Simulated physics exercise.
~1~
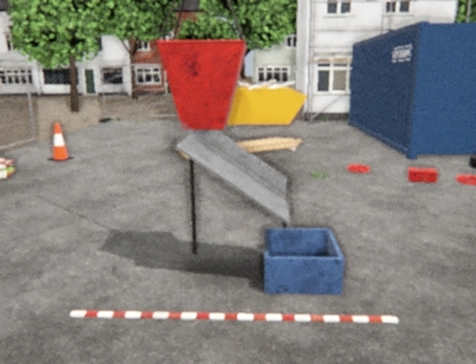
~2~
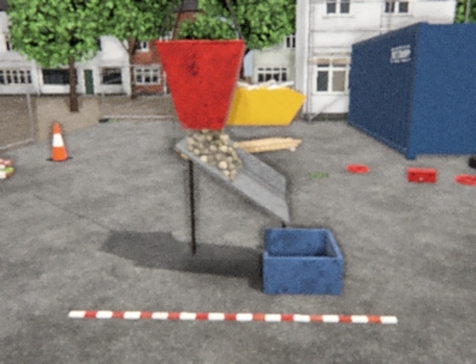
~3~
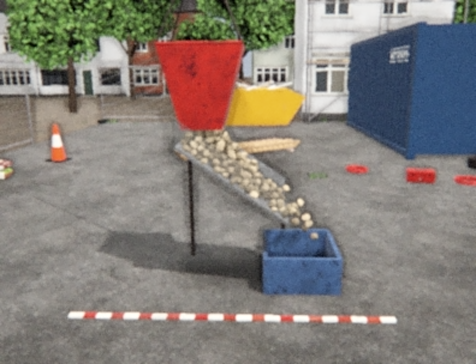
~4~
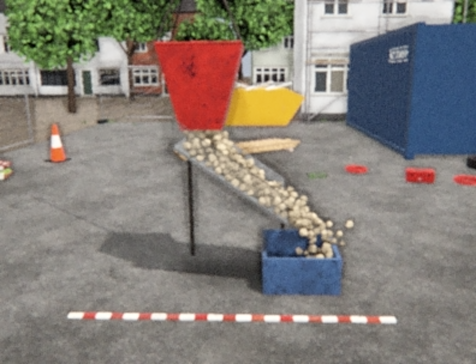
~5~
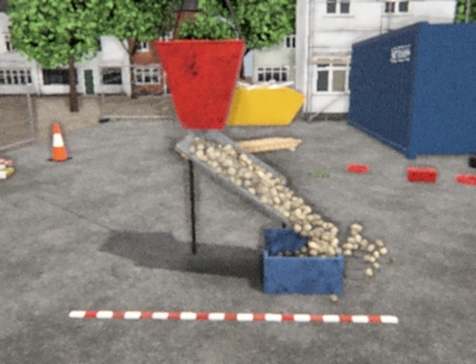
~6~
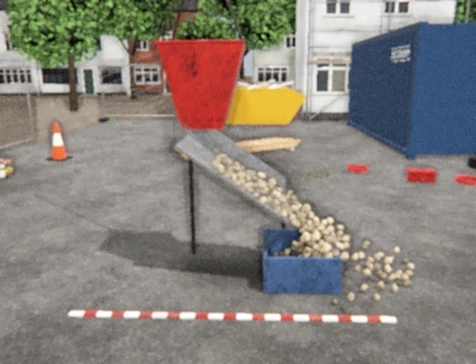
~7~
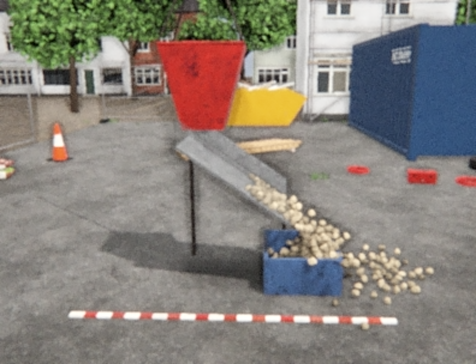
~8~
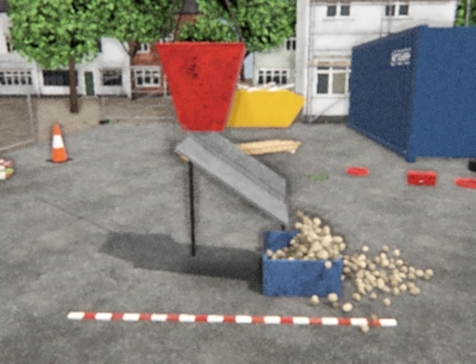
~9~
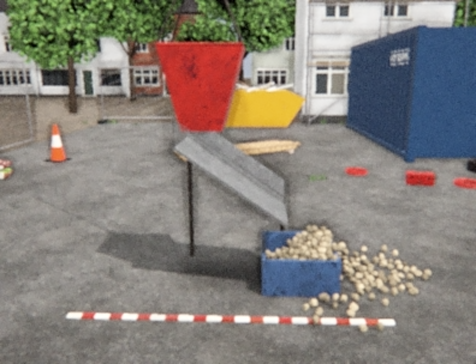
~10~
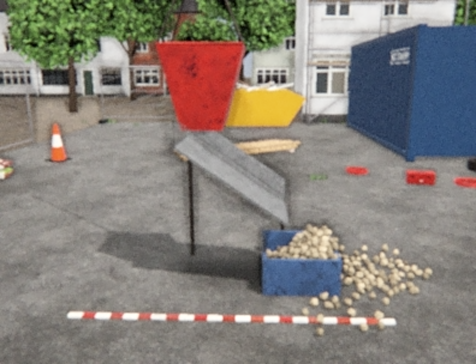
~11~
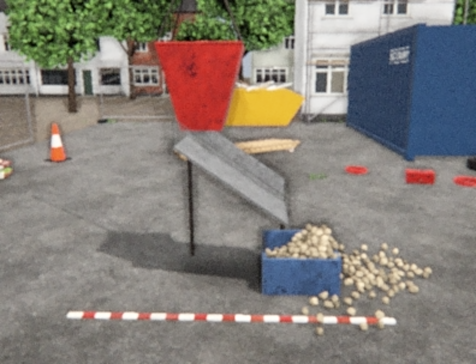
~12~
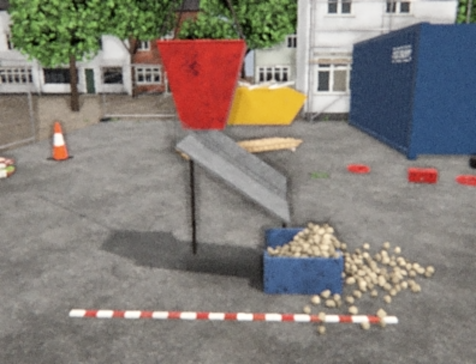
Pale, rounded stones drop from a red skip onto a sloping grey steel chute standing in a paved yard, with a blue container and houses behind. They spread down the slope toward the right and begin tumbling into an open blue bin at its foot. As the stream thickens, the bin fills, and some stones spill past its right side onto the ground. The upper part of the chute clears first, then the last stones slide off. At the end the chute is bare, most stones lie heaped in the bin, and a smaller scatter rests beside it on the right, reaching the red and white striped bar.
